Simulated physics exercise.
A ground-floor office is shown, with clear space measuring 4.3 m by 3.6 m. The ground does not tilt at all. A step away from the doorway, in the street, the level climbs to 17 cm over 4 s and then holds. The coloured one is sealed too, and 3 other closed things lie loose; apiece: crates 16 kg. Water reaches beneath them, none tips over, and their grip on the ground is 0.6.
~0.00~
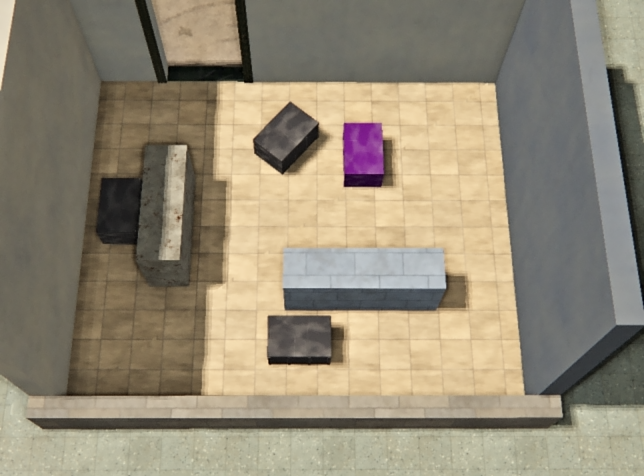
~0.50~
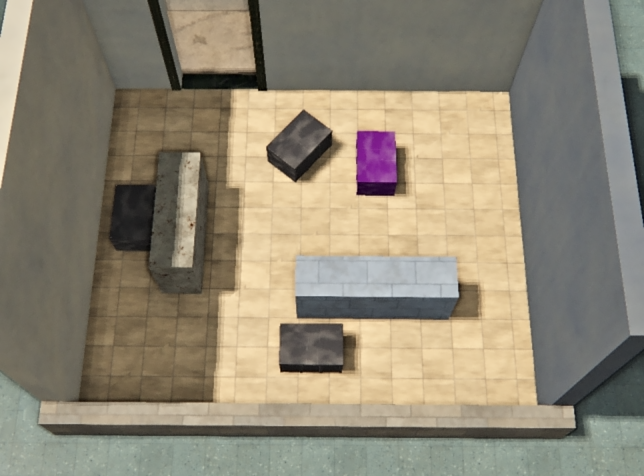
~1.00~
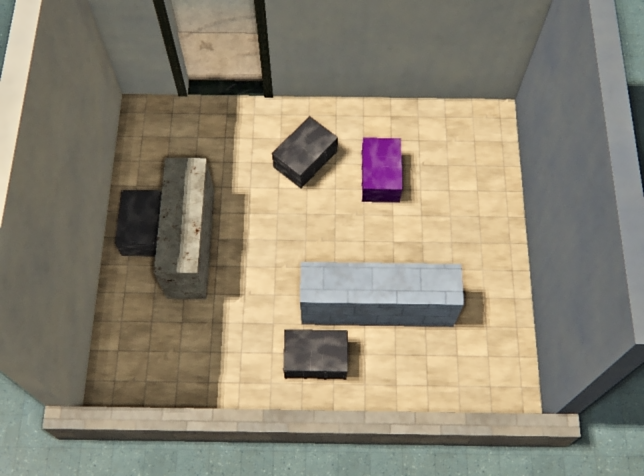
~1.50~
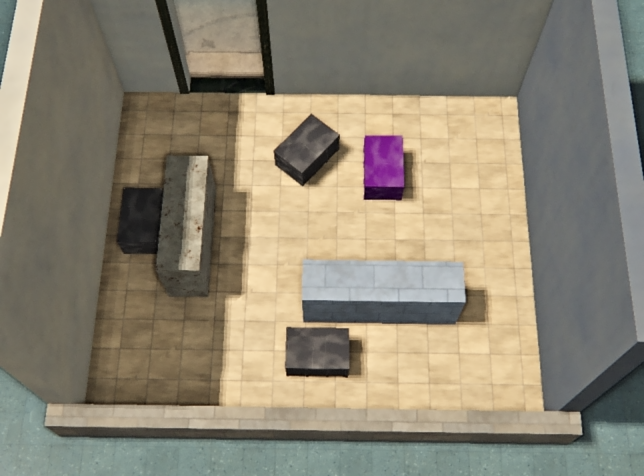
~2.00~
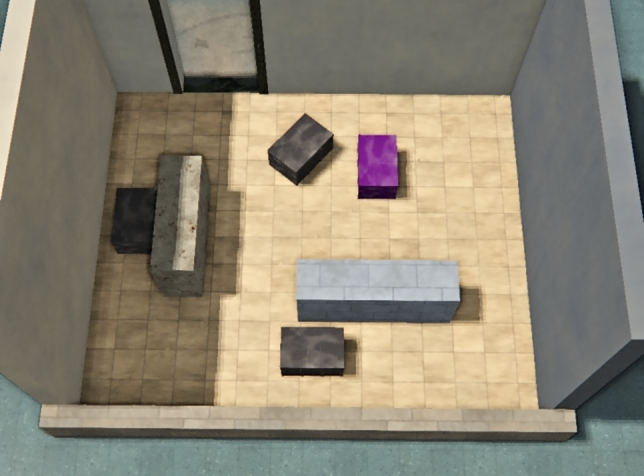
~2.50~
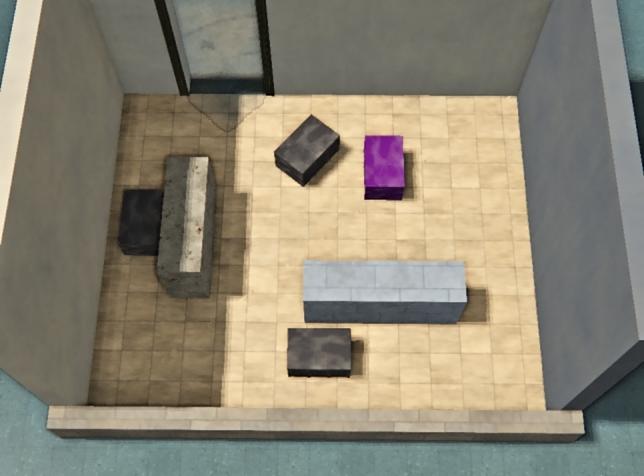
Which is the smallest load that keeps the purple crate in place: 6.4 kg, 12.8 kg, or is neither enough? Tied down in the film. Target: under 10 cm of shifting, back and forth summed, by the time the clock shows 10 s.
Looks to me like the light option works.
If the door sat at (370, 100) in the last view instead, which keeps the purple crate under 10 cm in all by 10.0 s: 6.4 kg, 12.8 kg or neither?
Okay, so both masses fail.
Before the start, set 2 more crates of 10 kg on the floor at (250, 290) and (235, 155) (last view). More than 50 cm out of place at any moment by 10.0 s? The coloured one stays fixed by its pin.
Order as asked: Goes beyond / goes beyond.
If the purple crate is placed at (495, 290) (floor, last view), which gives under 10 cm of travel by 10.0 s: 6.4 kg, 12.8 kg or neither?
Both loads work.
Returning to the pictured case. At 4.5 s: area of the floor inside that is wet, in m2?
Somewhere about 4.0 m2, give or take.
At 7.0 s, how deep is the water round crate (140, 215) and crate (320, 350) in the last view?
Some 5 cm at the first, some 3 cm at the second.
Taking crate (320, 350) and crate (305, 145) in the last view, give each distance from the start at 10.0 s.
Net displacement, in order: 0 cm; 0 cm.
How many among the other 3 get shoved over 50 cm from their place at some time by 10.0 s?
Counting them up, I find 0.
After 3.5 s the purple crate would be 0 cm from its start with 6.4 kg and 0 cm from its start with 12.8 kg; 0 cm of water round it then.
After 4.5 s the purple crate would be 0 cm from its start with 6.4 kg and 0 cm from its start with 12.8 kg; 0 cm of water round it then.
After 7.0 s the purple crate would be 0 cm from its start with 6.4 kg and 0 cm from its start with 12.8 kg; 0 cm of water round it then.
After 10.0 s the purple crate would be 0 cm from its start with 6.4 kg and 0 cm from its start with 12.8 kg; 1 cm of water round it then.
